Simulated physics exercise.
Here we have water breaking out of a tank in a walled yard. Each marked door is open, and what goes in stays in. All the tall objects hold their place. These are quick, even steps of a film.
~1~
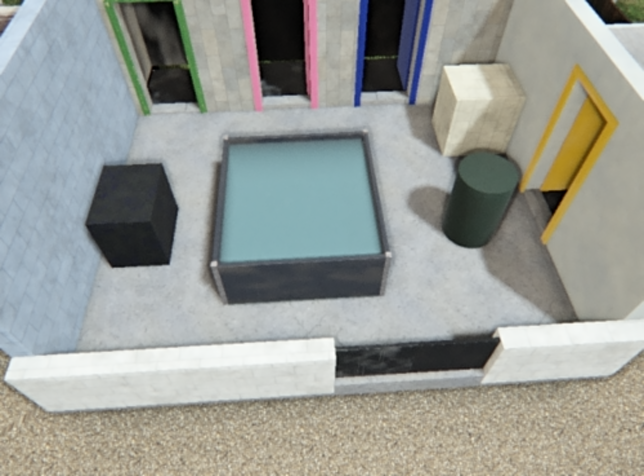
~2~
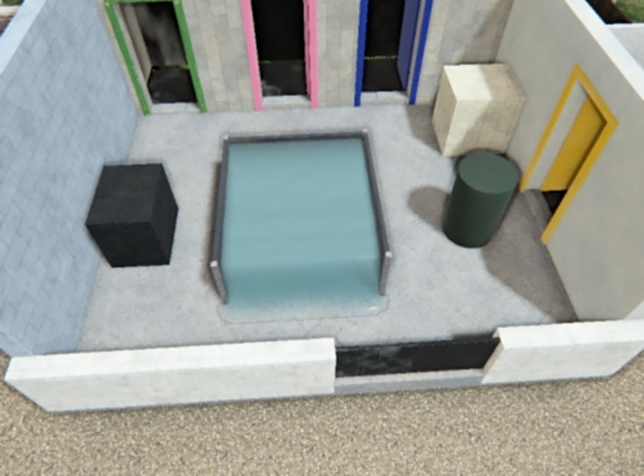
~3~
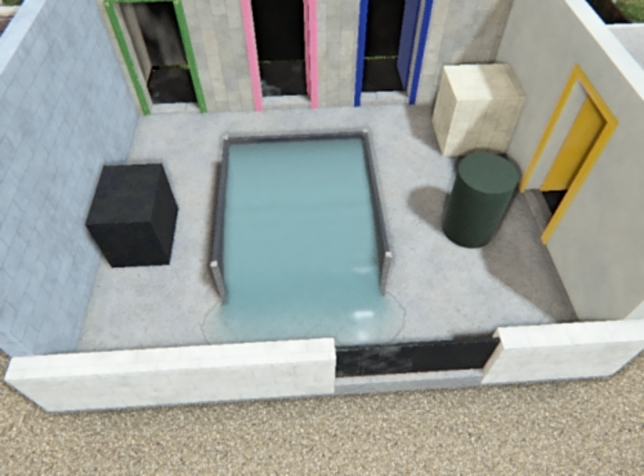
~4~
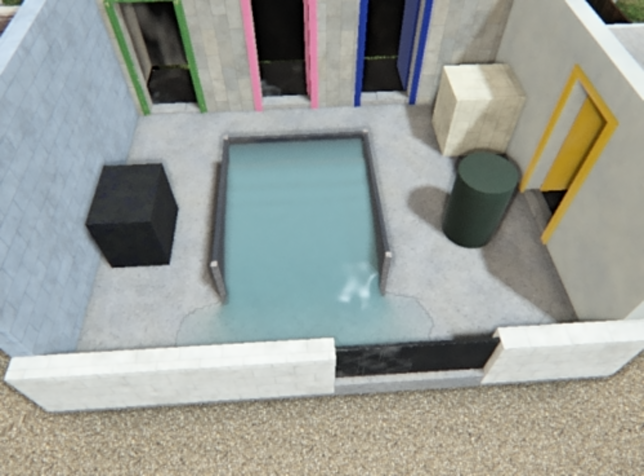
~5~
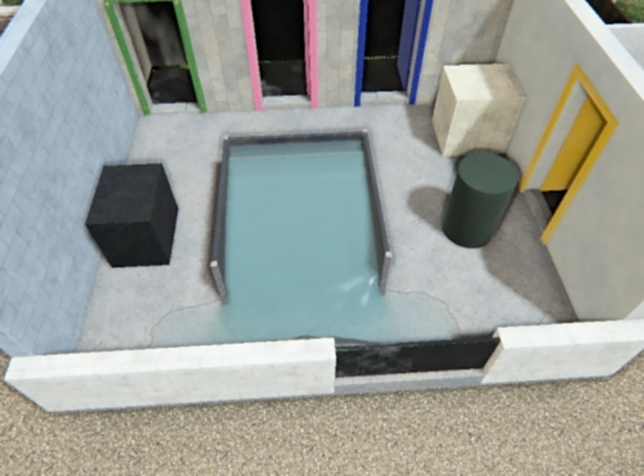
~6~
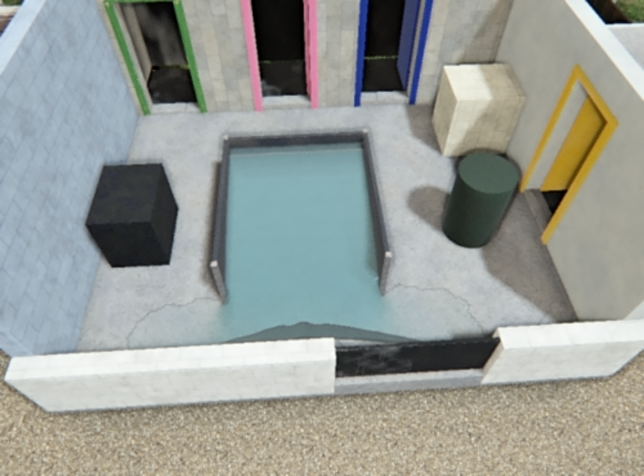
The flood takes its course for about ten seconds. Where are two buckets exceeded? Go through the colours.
One by one: The yellow door takes more than that; the blue door stays under that; the pink door stays under that; the green door takes more than that.
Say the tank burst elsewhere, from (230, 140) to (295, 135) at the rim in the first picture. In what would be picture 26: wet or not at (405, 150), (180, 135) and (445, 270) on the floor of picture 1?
As listed: Wet, under water, not flooded.
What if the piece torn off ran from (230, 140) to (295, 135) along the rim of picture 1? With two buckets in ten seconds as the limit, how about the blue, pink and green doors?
Then: Blue door is under, pink door goes over, green door takes more.
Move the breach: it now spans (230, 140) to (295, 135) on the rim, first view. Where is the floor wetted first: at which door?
It is the pink-painted one.
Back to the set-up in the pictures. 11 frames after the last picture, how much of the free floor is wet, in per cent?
Close to 40 %.
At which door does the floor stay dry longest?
It is the blue-painted one.
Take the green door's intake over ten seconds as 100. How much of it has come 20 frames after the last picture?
Near 15 in a hundred.
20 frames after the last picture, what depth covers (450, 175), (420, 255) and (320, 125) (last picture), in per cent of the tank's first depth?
About 12, 0 and 0 per cent.
A moment on, water covers 30 % of the floor; the yellow door not reached, the blue door not reached, the pink door not reached, the green door not reached.
Next, water covers 40 % of the floor; the yellow door wet at the sill, nothing in, the blue door not reached, the pink door not reached, the green door not reached.
Then, water covers 65 % of the floor; the yellow door over two buckets in, the blue door not reached, the pink door not reached, the green door over two buckets in.
Later, water covers 90 % of the floor; the yellow door far over two buckets in, the blue door wet at the sill, nothing in, the pink door wet at the sill, nothing in, the green door far over two buckets in.
In the end, water covers 95 % of the floor; the yellow door far over two buckets in, the blue door wet at the sill, nothing in, the pink door wet at the sill, nothing in, the green door far over two buckets in.
